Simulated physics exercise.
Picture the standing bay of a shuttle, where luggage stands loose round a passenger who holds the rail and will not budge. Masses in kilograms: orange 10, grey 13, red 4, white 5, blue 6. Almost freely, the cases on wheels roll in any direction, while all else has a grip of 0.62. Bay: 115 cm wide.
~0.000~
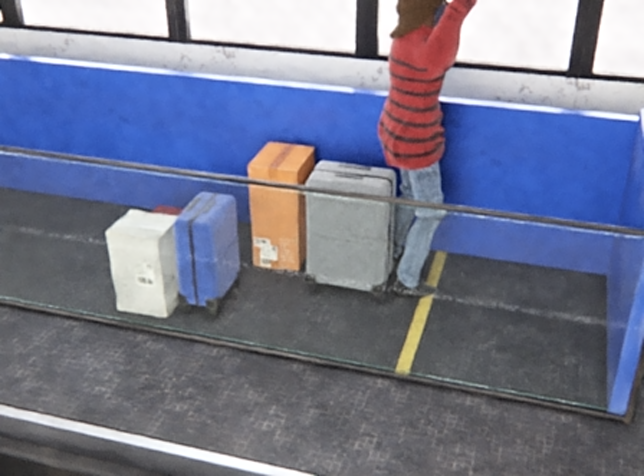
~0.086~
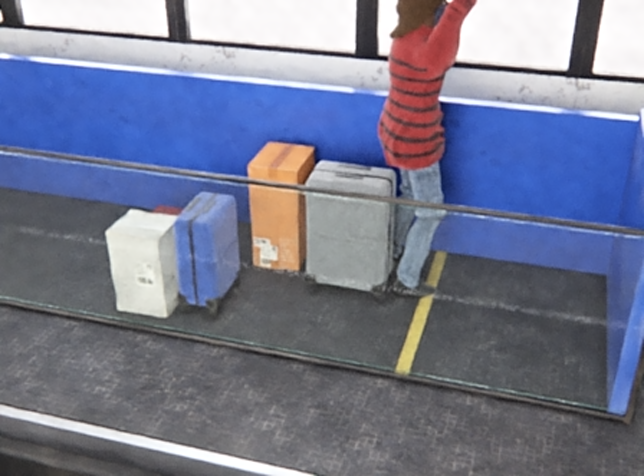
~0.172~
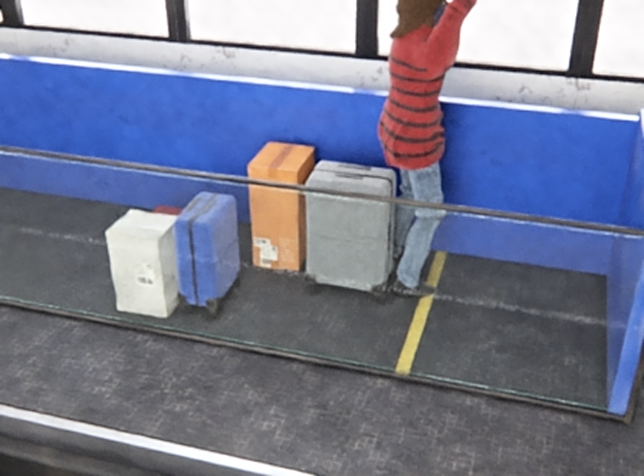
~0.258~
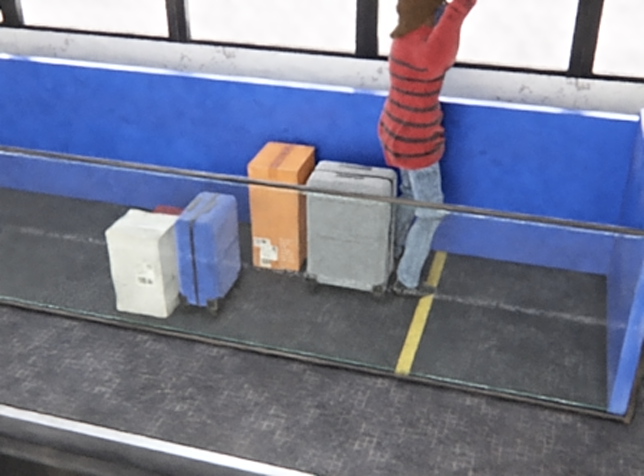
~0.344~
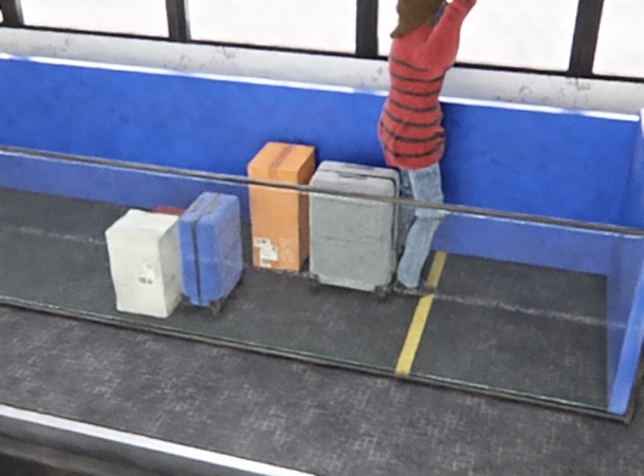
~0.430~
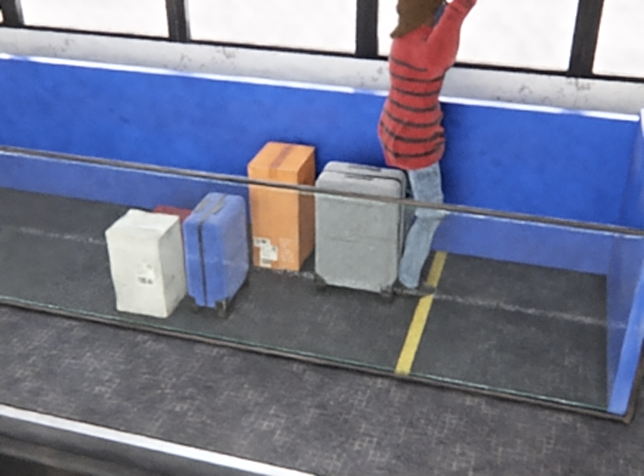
Two wheeled suitcases, one grey and one blue, roll slightly right beside still boxes.
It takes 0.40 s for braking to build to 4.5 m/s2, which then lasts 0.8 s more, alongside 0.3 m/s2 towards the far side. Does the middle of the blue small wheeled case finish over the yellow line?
Yes.
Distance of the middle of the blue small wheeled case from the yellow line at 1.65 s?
It is around 75 cm beyond the mark.
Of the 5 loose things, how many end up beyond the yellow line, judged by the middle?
Total tallied: 1.
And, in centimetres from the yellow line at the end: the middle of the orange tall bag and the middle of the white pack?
The orange tall bag ends 80 cm short and the white pack ends 140 cm short.
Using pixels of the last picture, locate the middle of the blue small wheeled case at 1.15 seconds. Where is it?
Look around (412, 298) and it's there.
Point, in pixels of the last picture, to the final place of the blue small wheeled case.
I'd put it somewhere close to (553, 319).
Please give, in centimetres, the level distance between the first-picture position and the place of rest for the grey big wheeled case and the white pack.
Grey big wheeled case about 5, white pack about 0.
After 0.75 s the blue small wheeled case is 67 cm short of the yellow line, tilted 0°, near (286, 263) in the last picture's view.
After 1.15 s the blue small wheeled case is 1 cm short of the yellow line, tilted 0°, near (412, 298) in the last picture's view.
After 1.65 s the blue small wheeled case is 73 cm past the yellow line, tilted 0°, near (579, 322) in the last picture's view.
When all is still (2.7 s), orange tall bag stops short of the yellow line; grey big wheeled case stops short of the yellow line; red tub stops short of the yellow line; white pack stops short of the yellow line; blue small wheeled case crosses the yellow line.
